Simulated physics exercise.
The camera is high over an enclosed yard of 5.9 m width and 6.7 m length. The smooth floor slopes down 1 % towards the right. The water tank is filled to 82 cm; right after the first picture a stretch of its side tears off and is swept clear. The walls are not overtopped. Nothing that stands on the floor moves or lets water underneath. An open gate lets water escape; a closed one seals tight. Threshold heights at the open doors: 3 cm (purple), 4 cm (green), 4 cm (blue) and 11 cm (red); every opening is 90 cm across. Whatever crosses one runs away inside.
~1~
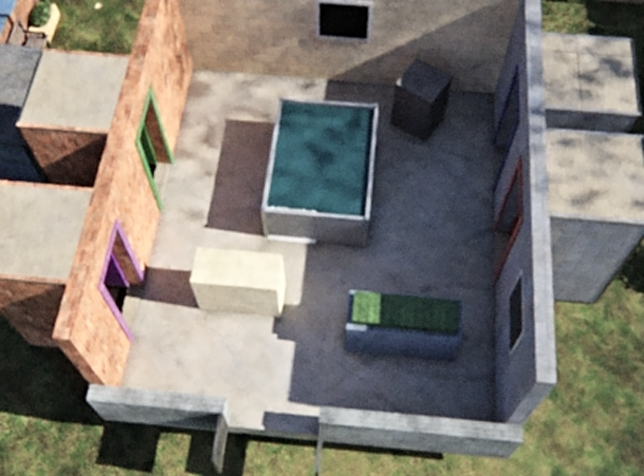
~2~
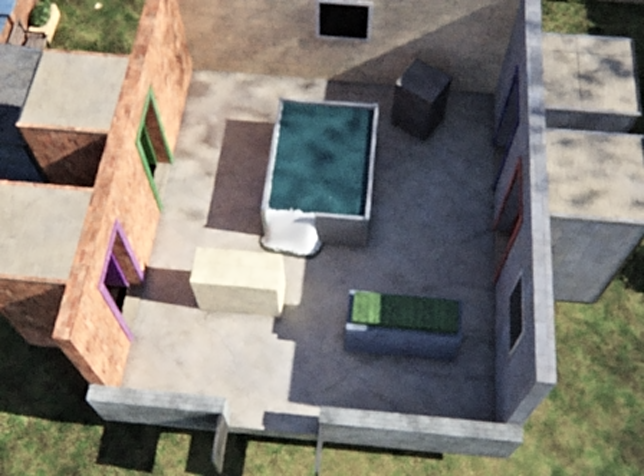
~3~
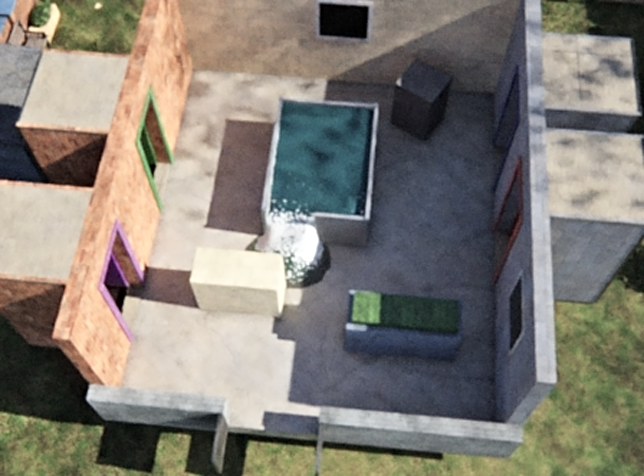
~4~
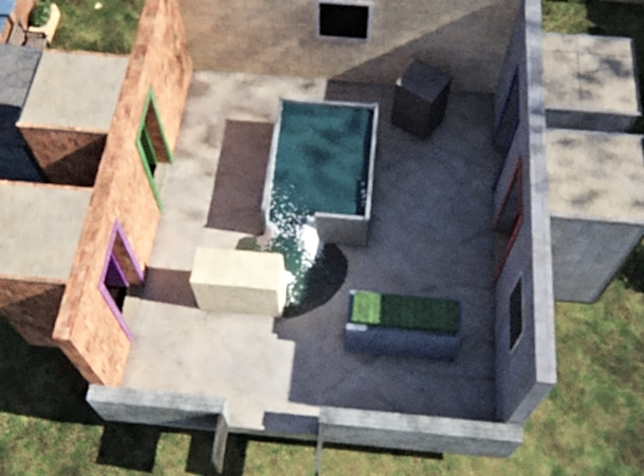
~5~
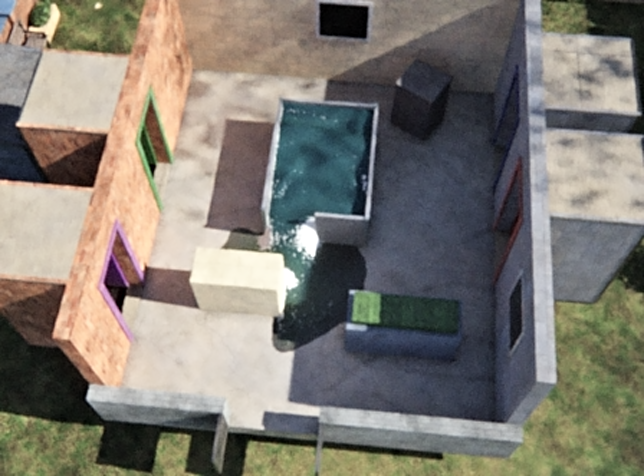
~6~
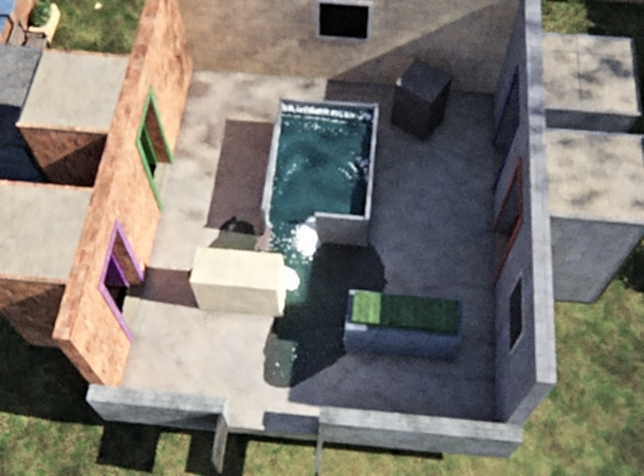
Water bursts through a gap in the near side of a raised tank in a walled yard, splashes down beside a cream block, and spreads across the floor toward the front wall, passing a green-topped block.
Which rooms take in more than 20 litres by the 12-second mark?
Door by door: At the purple door it exceeds the limit; at the green door it passes the limit; at the blue door it exceeds the limit; at the red door it keeps below the limit.
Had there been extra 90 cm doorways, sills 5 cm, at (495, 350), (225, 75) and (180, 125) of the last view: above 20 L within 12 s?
In that order: Past it, above, not over.
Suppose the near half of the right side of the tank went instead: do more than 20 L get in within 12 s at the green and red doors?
Then: Green not over, red past it.
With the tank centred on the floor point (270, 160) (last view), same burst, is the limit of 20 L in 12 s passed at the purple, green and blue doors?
Then: Purple above, green not over, blue past it.
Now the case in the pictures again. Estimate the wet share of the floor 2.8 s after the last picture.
Some 60 per cent of it.
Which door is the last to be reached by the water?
It is the blue one.
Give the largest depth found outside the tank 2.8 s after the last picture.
Up to some 35 cm.
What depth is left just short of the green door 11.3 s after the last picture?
Roughly 3.0 cm deep.
Then, 0.7 s after the last picture water covers 20 % of the floor and is deepest (58 cm) near (274, 278); purple door 6 cm at the sill, 1 L in, green door 6 cm at the sill, 0 L in, blue door not reached, red door not reached.
Then, 1.5 s after the last picture water covers 40 % of the floor and is deepest (47 cm) near (274, 278); purple door 9 cm at the sill, 13 L in, green door 12 cm at the sill, 9 L in, blue door not reached, red door not reached.
Then, 2.8 s after the last picture water covers 60 % of the floor and is deepest (35 cm) near (274, 278); purple door 7 cm at the sill, 33 L in, green door 9 cm at the sill, 38 L in, blue door 2 cm at the sill, 0 L in, red door 9 cm at the sill, 1 L in.
Then, 6.3 s after the last picture water covers 90 % of the floor and is deepest (20 cm) near (274, 278); purple door 4 cm at the sill, 54 L in, green door 5 cm at the sill, 64 L in, blue door 3 cm at the sill, 0 L in, red door 7 cm at the sill, 3 L in.
Then, 11.3 s after the last picture water covers 95 % of the floor and is deepest (12 cm) near (488, 436); purple door 2 cm at the sill, 57 L in, green door 3 cm at the sill, 68 L in, blue door 9 cm at the sill, 66 L in, red door 6 cm at the sill, 3 L in.
